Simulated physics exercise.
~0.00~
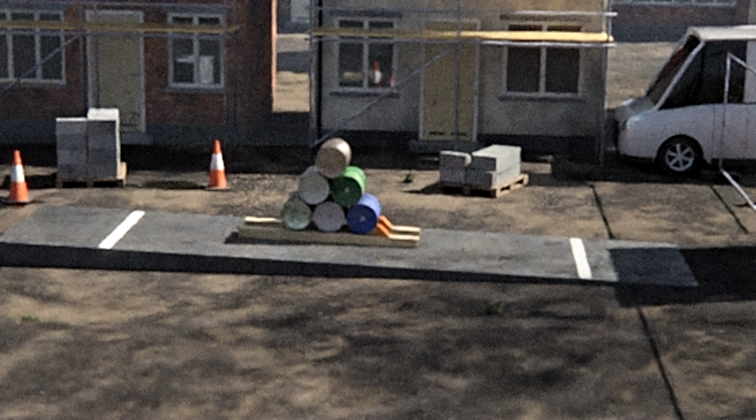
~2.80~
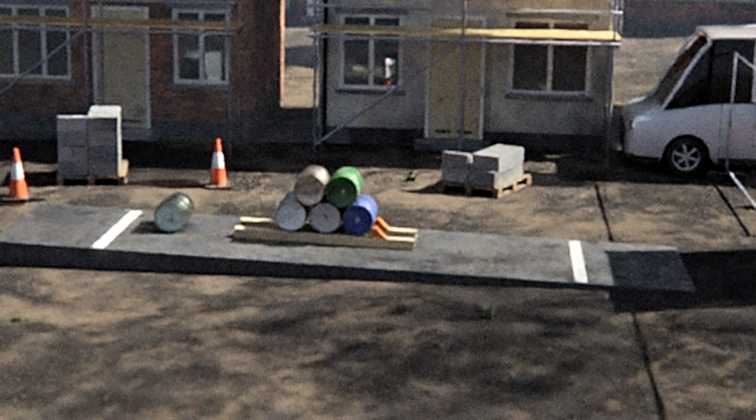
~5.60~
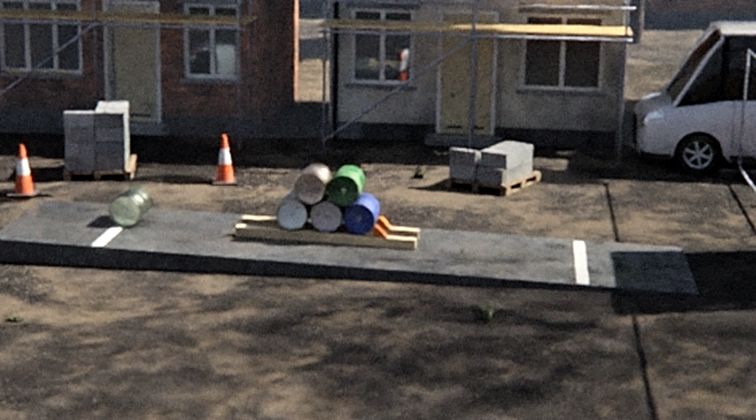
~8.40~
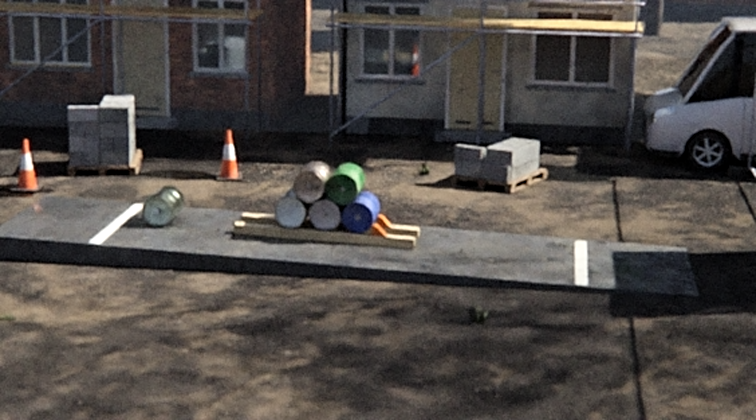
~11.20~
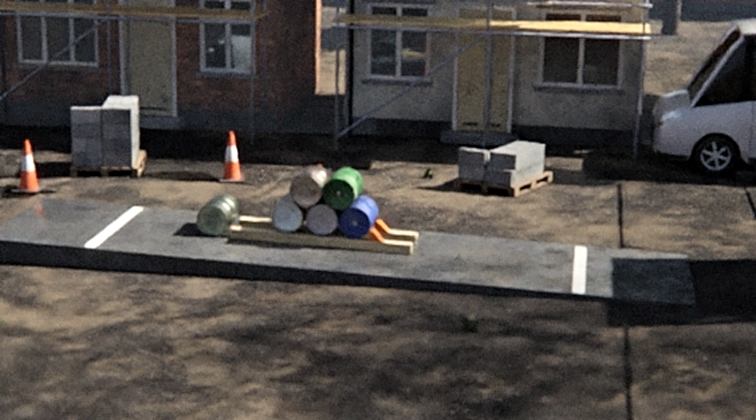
A pale keg rolling left from a small stack towards a white line, then back against the timbers, blue and green staying put.
